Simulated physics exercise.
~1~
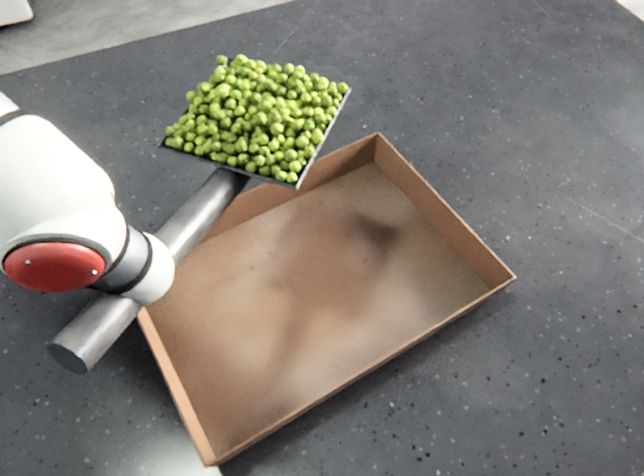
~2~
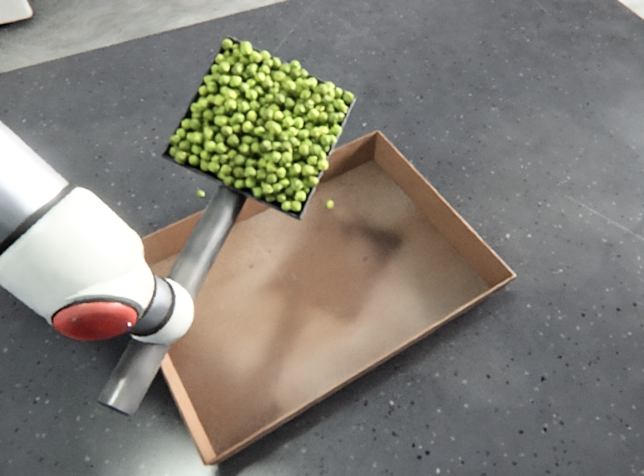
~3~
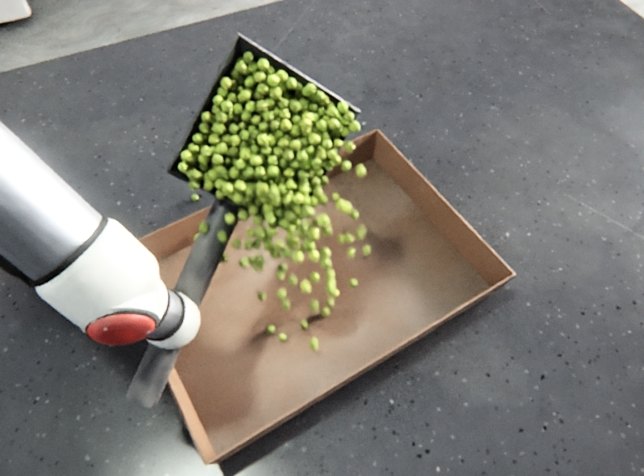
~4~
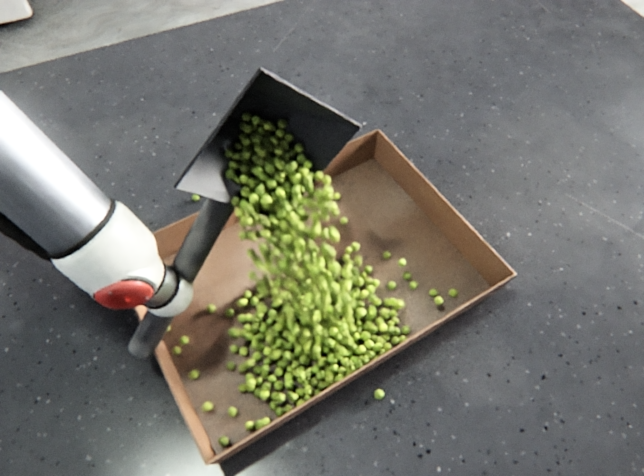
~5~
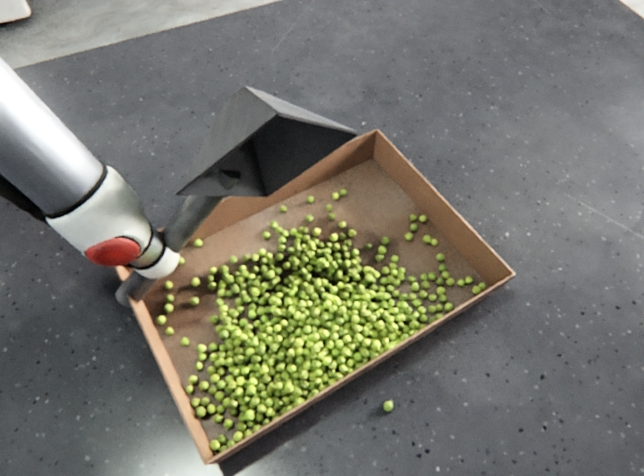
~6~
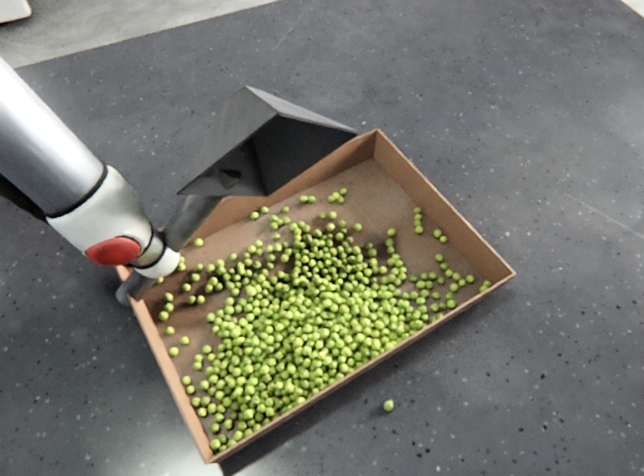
A heap of green peas poured from a dark scoop into a shallow brown tray as a white robotic arm steadily tipped it over, until the scoop was empty and the peas lay spread across the tray, with one stray resting on the counter.
